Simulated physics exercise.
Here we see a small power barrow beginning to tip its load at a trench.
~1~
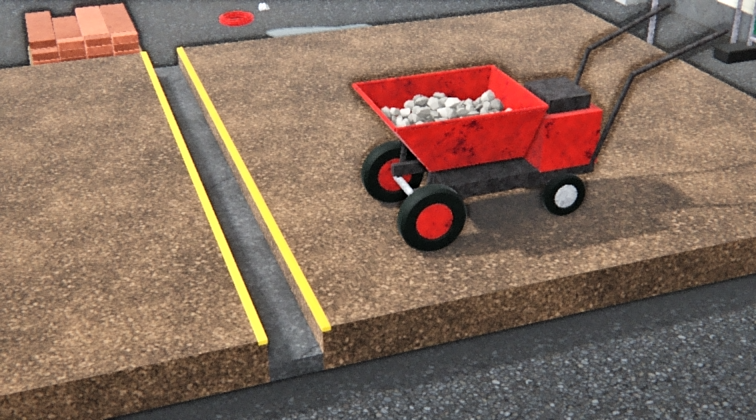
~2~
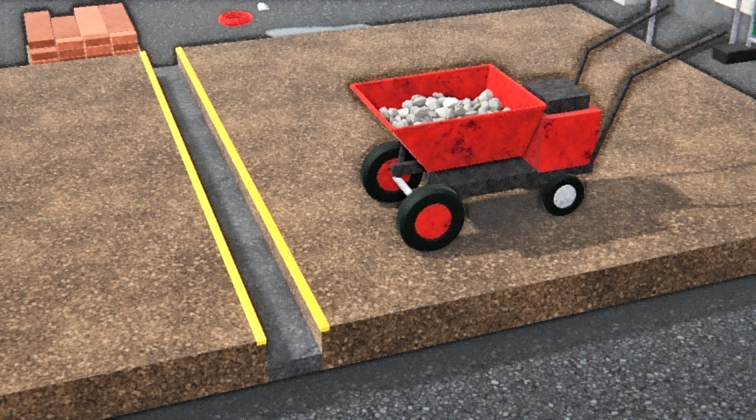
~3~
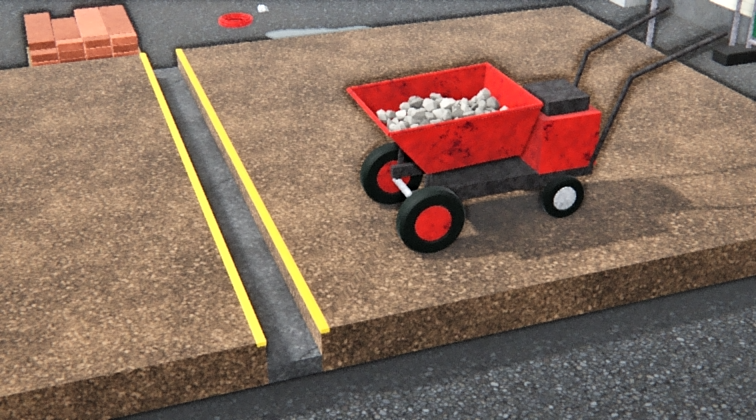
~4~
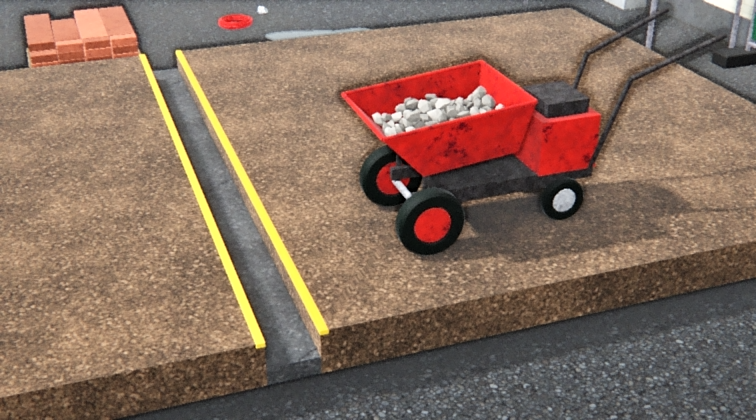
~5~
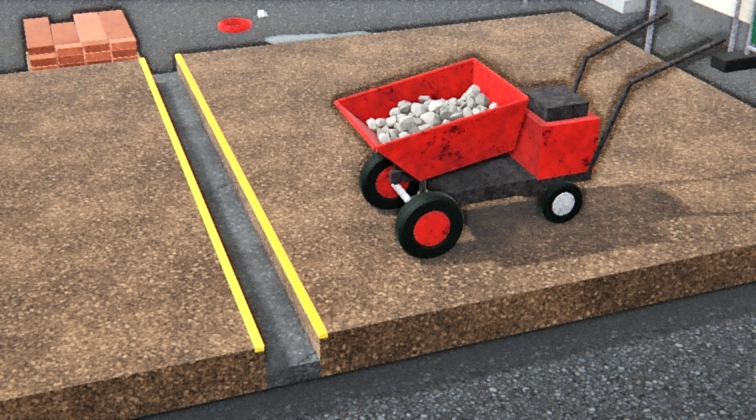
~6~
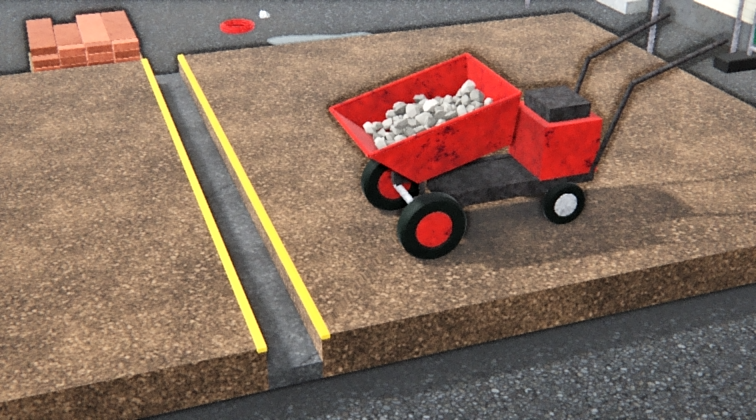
The red skip of a small power barrow, heaped with pale grey stones, tilts slowly and slightly forward to the left, its back edge rising while the wheels stay put. The barrow stands on brown earth right of a narrow, yellow-edged trench, with reddish bricks at upper left and dark handles at upper right. Seen from above at an angle, the ground stays in almost the same view throughout.
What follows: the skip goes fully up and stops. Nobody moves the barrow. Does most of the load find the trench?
Yes.
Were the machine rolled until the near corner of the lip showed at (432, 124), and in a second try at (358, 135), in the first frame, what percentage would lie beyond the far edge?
Around 0 and 10 per cent respectively.
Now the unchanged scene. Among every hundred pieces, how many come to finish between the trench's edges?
It works out at some 70 %.
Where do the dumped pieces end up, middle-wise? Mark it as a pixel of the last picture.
At about (266, 265).
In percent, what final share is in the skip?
It works out near 5 percent.
Soon, skip tipped steeply; all in the skip.
A while on, skip tipped steeply; most in the skip; a small part short of the trench; a stray few in or heaped over the trench; a stray few falling.
Towards the end, skip tipped right over; about a quarter in the skip; about a quarter short of the trench; about half in or heaped over the trench; a stray few beyond it.
Finally, skip tipped right over; a stray few in the skip; about a quarter short of the trench; about two thirds in or heaped over the trench; a stray few beyond it.
